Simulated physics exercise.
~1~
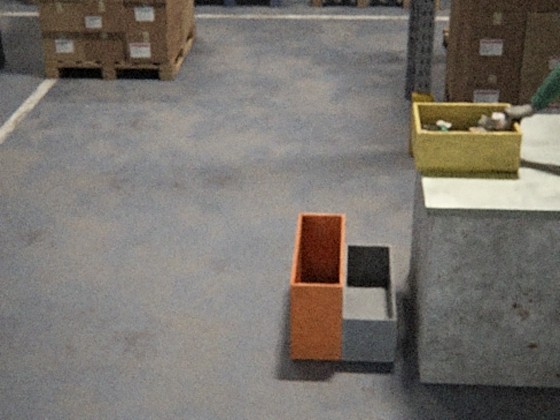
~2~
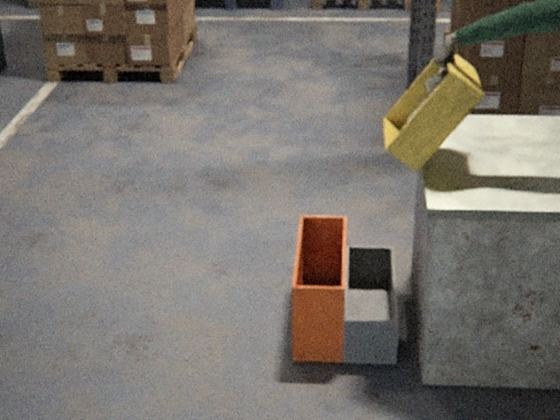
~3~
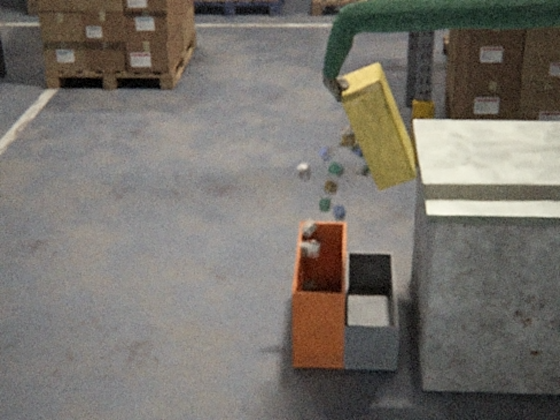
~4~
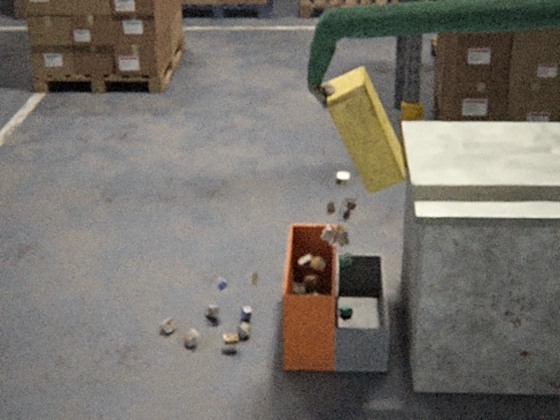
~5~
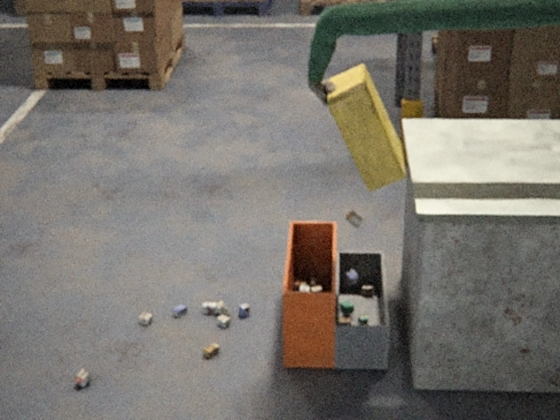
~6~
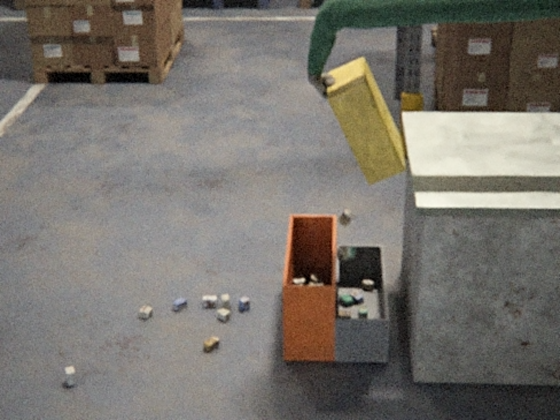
A green arm lifts a yellow crate off a pale concrete-like bench at the right of a warehouse floor, seen from slightly above by a gently swaying camera. An orange trough and a lower grey bin stand empty beside the bench, with stacked cardboard boxes behind. The arm swings the crate left and tips it steeply over the bench's edge. Small cartons tumble out, first toward the trough and the floor to its left, then into the grey bin too. The crate hangs tilted as the last few drop, leaving cartons in both containers, most in the orange one, and several scattered on the floor.
